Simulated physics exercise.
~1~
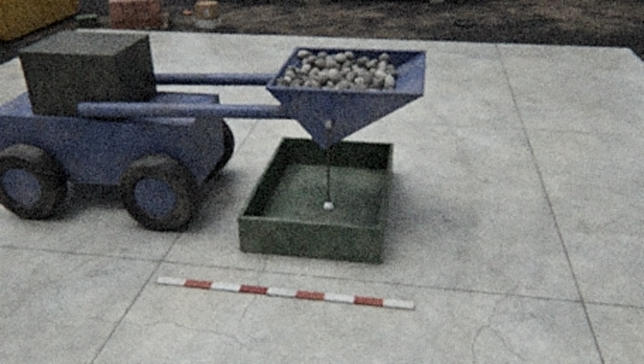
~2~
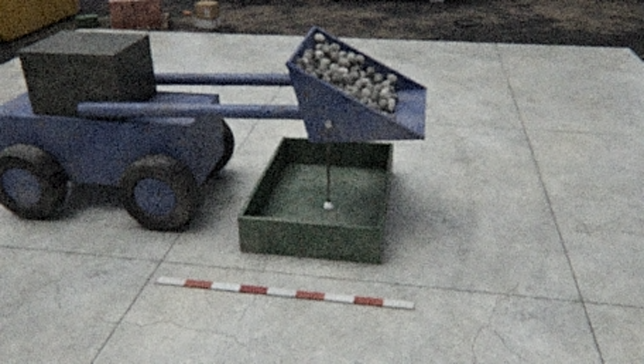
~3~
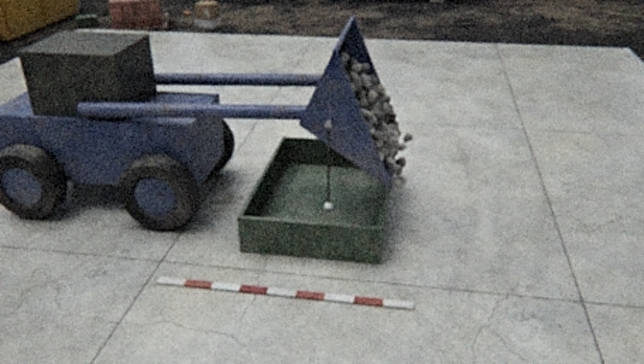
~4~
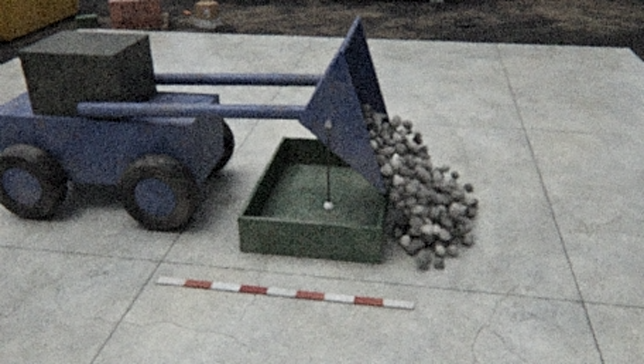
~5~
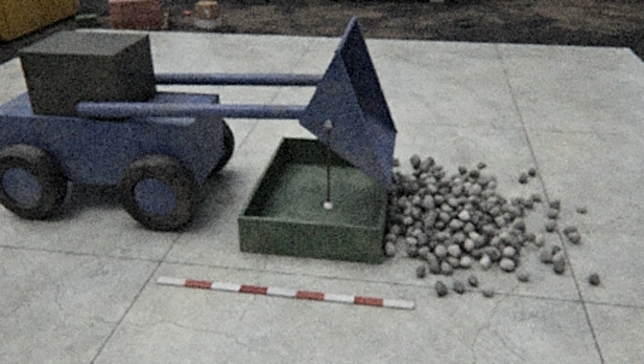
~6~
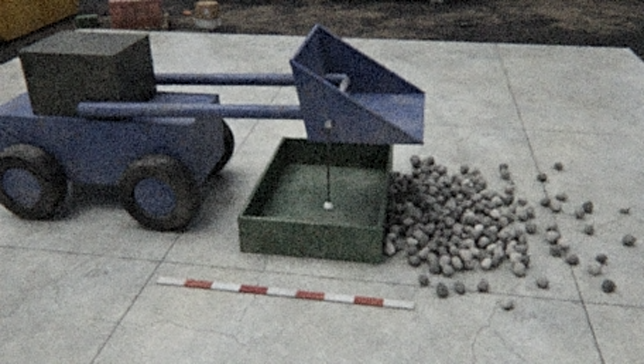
A blue loader with dark wheels stands at the left on a pale concrete yard, its bucket of rounded grey stones held above an open green bin, viewed from slightly above. A red-and-white striped staff lies in front, and a thin rod with a white ball hangs from the bucket. The bucket tips forward to the right, and the stones slide toward its lip. They pour past the bin's right side, spreading across the concrete in a loose heap. The emptied bucket begins tilting back, leaving the stones beside the bin, which remains empty.
